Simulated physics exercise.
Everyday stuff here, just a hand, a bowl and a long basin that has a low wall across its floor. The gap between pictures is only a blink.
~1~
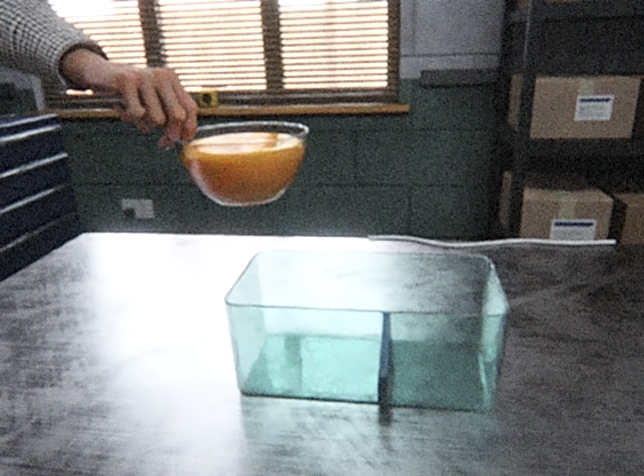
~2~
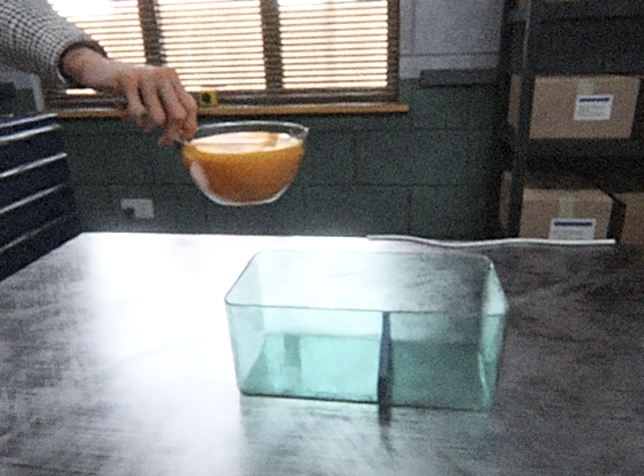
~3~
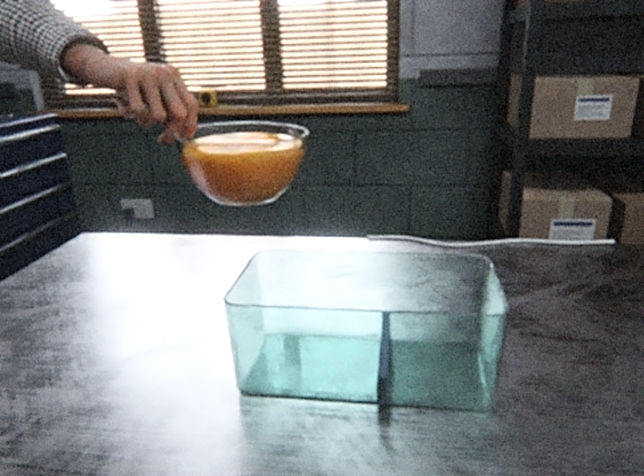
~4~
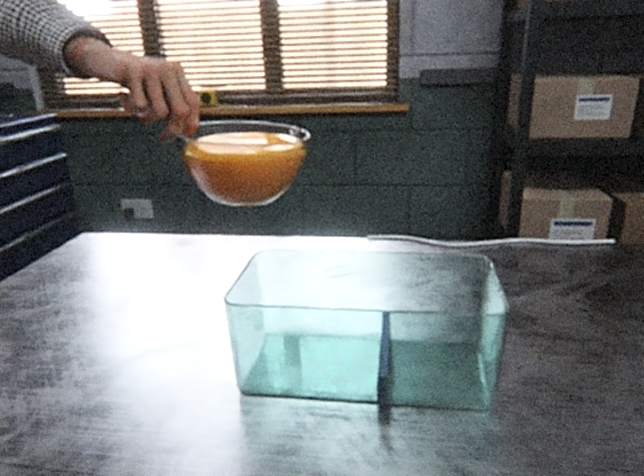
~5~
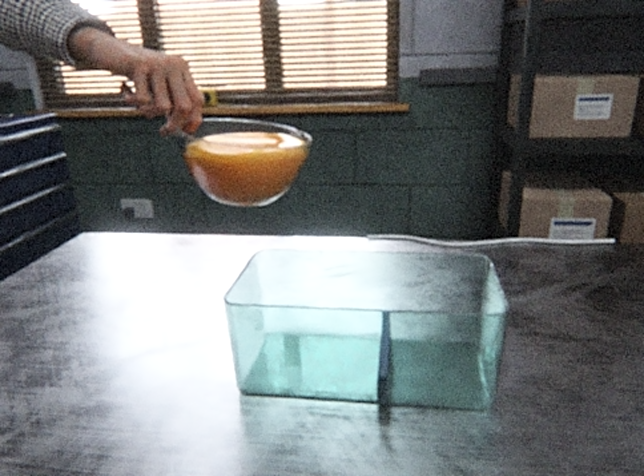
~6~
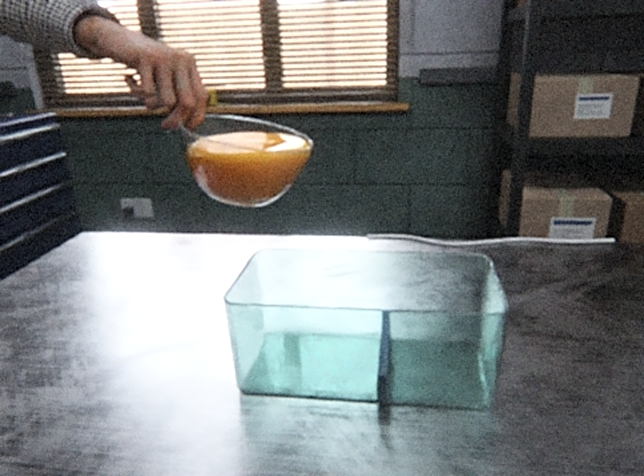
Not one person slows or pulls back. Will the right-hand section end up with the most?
The left-side portion is fullest.
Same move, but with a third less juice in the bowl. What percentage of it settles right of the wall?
5 per cent or so.
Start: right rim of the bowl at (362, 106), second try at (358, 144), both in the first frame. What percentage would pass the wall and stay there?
85 %, 80 %.
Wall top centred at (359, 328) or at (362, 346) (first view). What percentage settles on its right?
Try one about 65 %, try two about 65 %.
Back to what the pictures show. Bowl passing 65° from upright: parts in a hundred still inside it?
About 45 %.
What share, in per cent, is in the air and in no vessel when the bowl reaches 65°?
It works out to about 35 percent.
A moment on, the tilt is 65° and 44 per cent is still to pour, 16 is left of the wall and 6 right of it.
Next, the tilt is 96° and 2 per cent is still to pour, 59 is left of the wall and 32 right of it.
Then the tilt is 102° and 0 per cent is still to pour, 66 is left of the wall and 33 right of it.
Later the tilt is 102° and 0 per cent is still to pour, 66 is left of the wall and 33 right of it.
In the end 66 per cent lies left of the wall, 33 right of it and 1 outside.
